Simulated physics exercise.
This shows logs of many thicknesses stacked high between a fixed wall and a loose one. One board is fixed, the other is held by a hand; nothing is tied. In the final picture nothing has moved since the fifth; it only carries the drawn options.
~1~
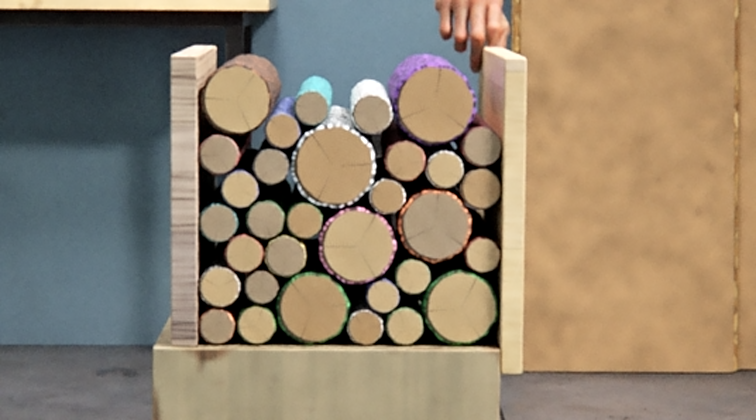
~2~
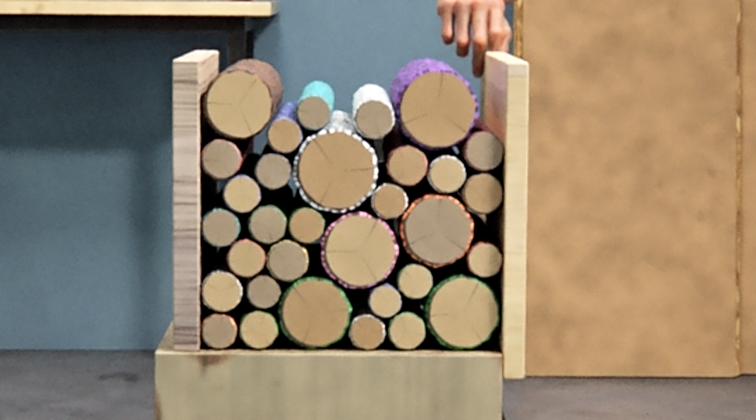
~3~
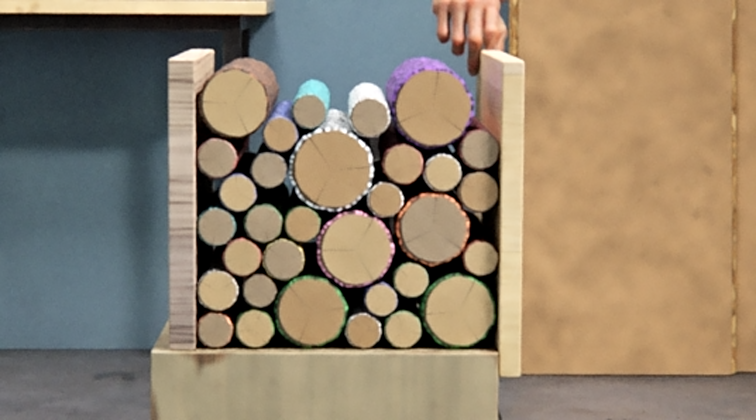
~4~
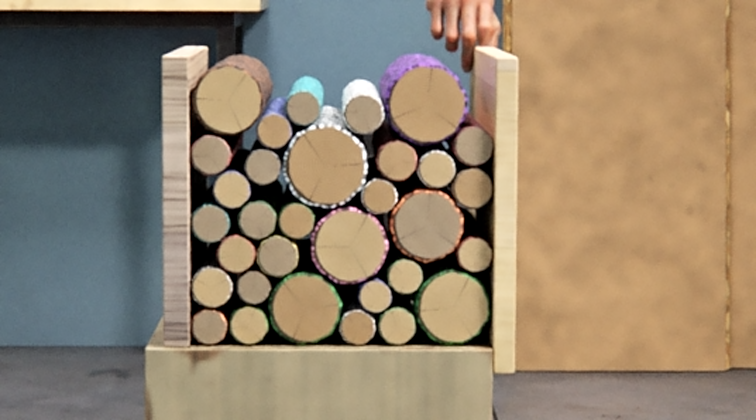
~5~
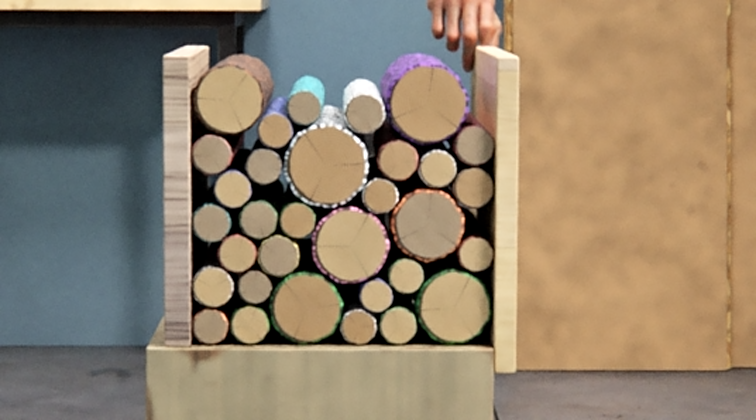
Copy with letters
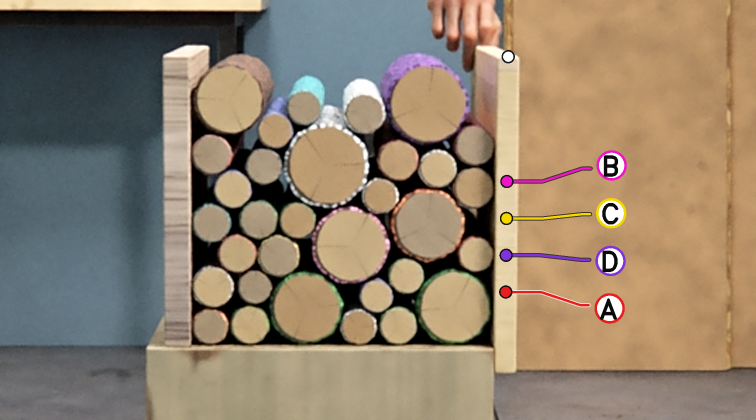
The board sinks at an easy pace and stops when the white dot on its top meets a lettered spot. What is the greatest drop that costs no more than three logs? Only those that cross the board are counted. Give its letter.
The last mark within the limit is C.
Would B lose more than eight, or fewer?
At B, fewer than eight.
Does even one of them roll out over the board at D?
Yes.
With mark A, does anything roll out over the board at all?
Yes, at A.
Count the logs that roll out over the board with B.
With B, none.
On the marked copy, A at (505, 292); B at (507, 182); C at (506, 219); D at (506, 255); the white dot at (508, 57).
With C. Early on, top of the board (496, 130).
Further on, top of the board (495, 214).
At the end, top of the board (495, 218), two out over the board.
As for the rest, A more than three out over the board; B none out over the board; D four out over the board.
